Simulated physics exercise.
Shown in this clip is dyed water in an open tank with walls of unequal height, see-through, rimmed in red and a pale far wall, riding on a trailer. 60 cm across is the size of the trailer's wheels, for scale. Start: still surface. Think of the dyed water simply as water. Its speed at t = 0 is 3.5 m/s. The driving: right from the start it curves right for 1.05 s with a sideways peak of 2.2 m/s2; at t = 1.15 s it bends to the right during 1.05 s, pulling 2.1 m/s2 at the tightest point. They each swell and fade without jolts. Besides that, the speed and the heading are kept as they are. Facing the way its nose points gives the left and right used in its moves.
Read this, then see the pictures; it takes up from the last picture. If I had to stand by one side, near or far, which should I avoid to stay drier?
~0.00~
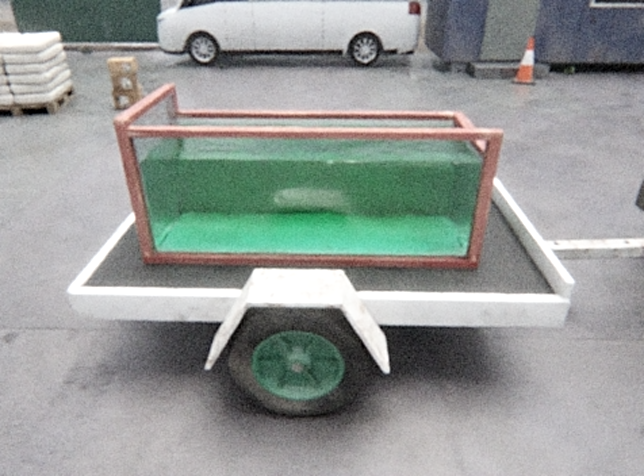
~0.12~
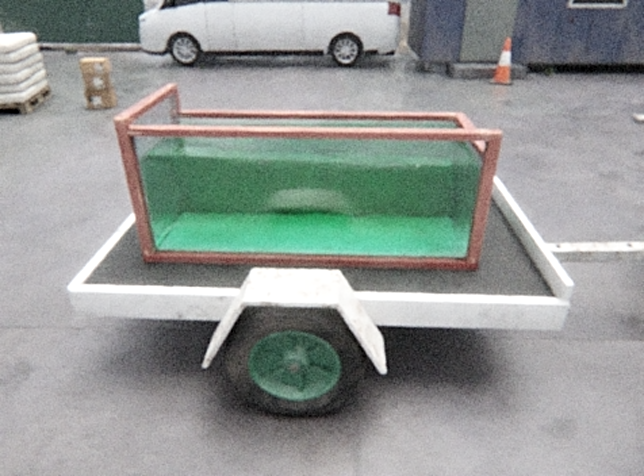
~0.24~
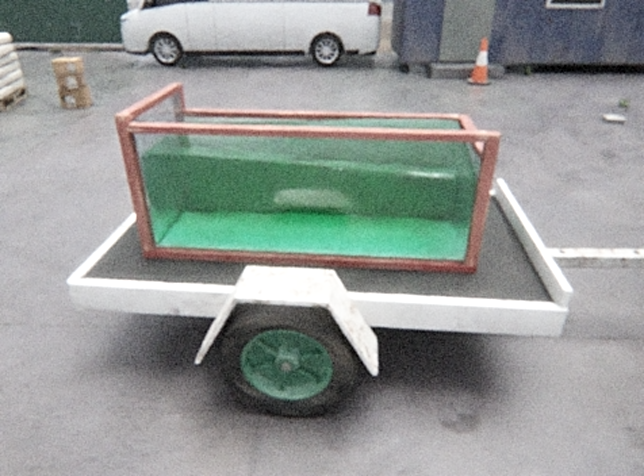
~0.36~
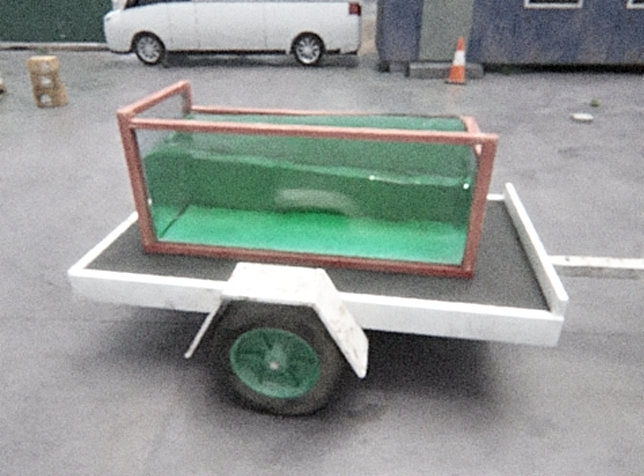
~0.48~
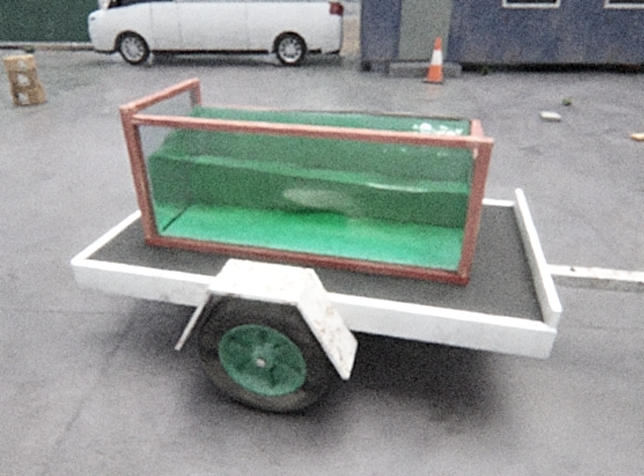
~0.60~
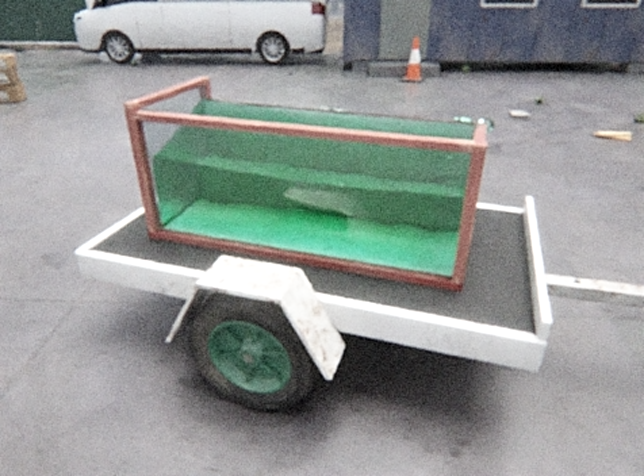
Avoid the far side.
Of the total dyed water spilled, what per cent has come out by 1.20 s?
Roughly 40 per cent by then.
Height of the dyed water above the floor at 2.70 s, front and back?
The front reads 44 cm and the back reads 40 cm.
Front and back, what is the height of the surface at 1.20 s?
Front 46 cm, back 44 cm.
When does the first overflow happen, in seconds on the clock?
That happens at some 0.8 s.
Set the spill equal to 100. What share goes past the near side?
Close to 0% of it goes that way.
After 1.20 s front 45 cm, middle 48 cm, back 43 cm above the floor; the loss stands at 2 per cent, over the far side.
After 1.90 s front 43 cm, middle 42 cm, back 47 cm above the floor; the loss stands at 4 per cent, over the far side.
After 2.70 s front 44 cm, middle 44 cm, back 41 cm above the floor; the loss stands at 6 per cent, over the far side.
After 5.18 s the loss stands at 6 per cent, over the far side; the far side has passed 6 per cent and the near side 0.
